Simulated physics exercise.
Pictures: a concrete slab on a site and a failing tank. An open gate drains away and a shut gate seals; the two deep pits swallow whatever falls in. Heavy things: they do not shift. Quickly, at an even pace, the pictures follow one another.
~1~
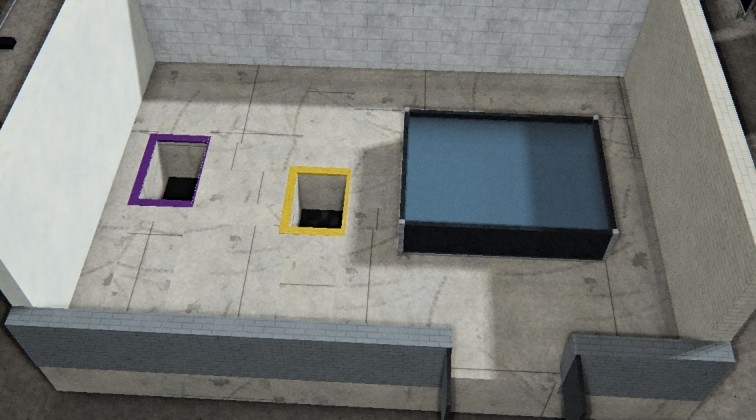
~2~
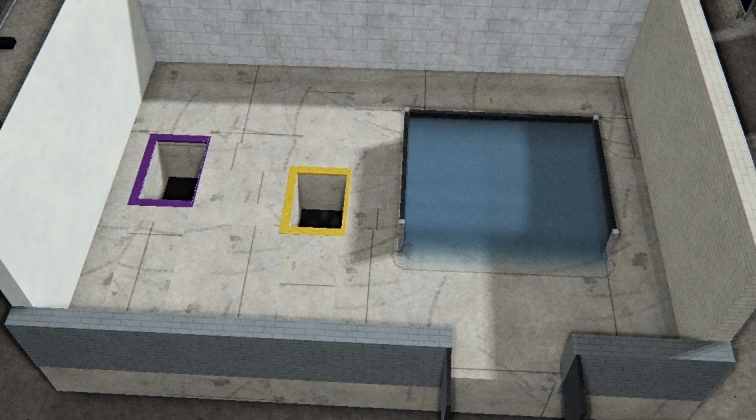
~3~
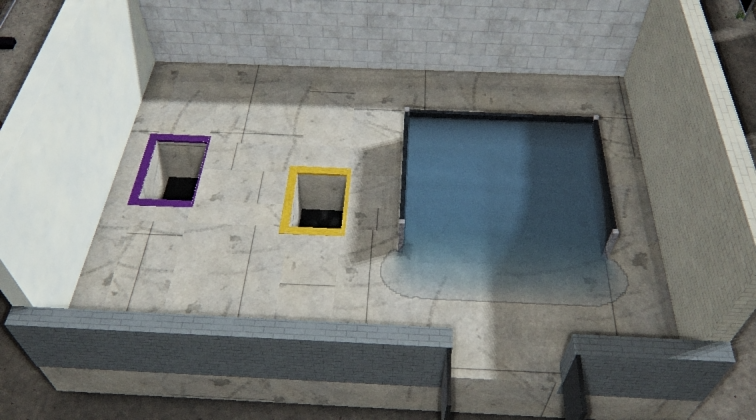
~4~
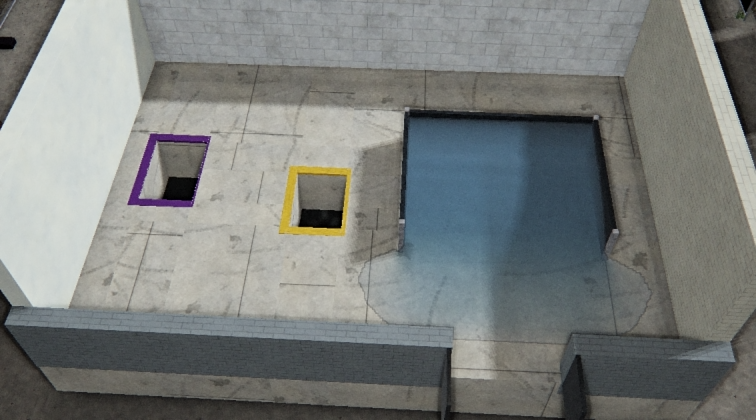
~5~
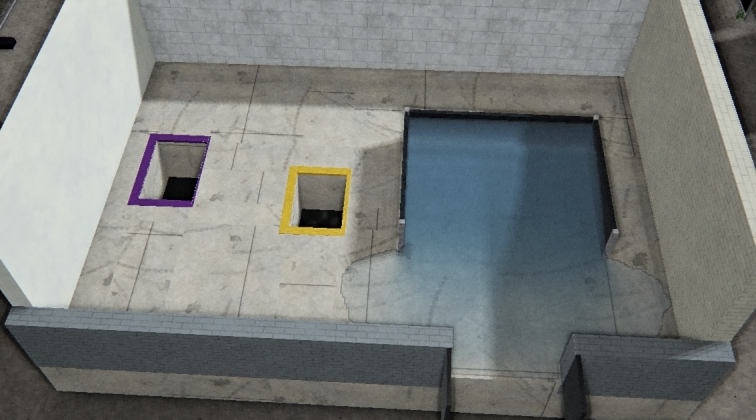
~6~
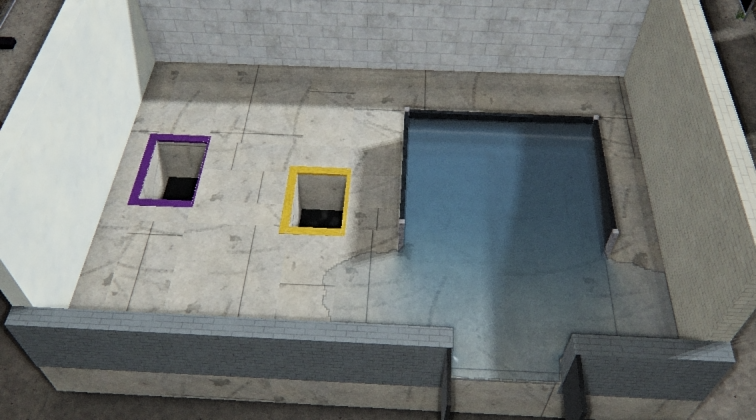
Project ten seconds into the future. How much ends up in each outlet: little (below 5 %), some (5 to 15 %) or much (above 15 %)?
Outlet by outlet: Gate - much, purple pit - some, yellow pit - little.
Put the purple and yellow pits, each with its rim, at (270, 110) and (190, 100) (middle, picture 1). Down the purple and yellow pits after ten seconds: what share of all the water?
For purple, 4 in a hundred; for yellow, 8 in a hundred.
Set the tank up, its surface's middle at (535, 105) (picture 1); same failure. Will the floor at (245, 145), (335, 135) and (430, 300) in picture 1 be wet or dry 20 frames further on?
Spot one unwetted, spot two unwetted, spot three wetted.
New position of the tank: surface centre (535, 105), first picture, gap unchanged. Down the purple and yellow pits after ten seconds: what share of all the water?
I'd say the purple pit takes 14 % while the yellow pit takes 6 %.
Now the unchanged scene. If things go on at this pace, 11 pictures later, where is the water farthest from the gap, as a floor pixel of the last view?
The flood front should get to about (103, 342).
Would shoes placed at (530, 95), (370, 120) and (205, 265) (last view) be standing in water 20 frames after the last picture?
Note - in order: Not inundated / not inundated / inundated.
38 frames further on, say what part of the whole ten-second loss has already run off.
Near 80 in a hundred, I reckon.
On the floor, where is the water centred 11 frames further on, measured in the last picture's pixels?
My pick is pixel (491, 263).
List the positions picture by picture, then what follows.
In the first frame, still water in the water tank at (503, 172).
In the second frame, the front is at (607, 267), out from the gap at (504, 244).
In the third frame, the front is at (389, 277), out from the gap at (503, 246).
In the fourth frame, water pours out at (503, 247) and has run to (374, 293).
In the fifth frame, the front is at (363, 314), out from the gap at (503, 247).
In the sixth frame, water pours out at (503, 247) and has run to a hidden place.
A moment on, water covers 25 % of the floor; the gate 8 %, the purple pit 0 %, the yellow pit 0 %.
Next, water covers 30 % of the floor; the gate 19 %, the purple pit 0 %, the yellow pit 0 %.
Then, water covers 50 % of the floor; the gate 31 %, the purple pit 0 %, the yellow pit 0 %.
Later, water covers 65 % of the floor; the gate 39 %, the purple pit 5 %, the yellow pit 0 %.
In the end, water covers 85 % of the floor; the gate 43 %, the purple pit 12 %, the yellow pit 1 %.
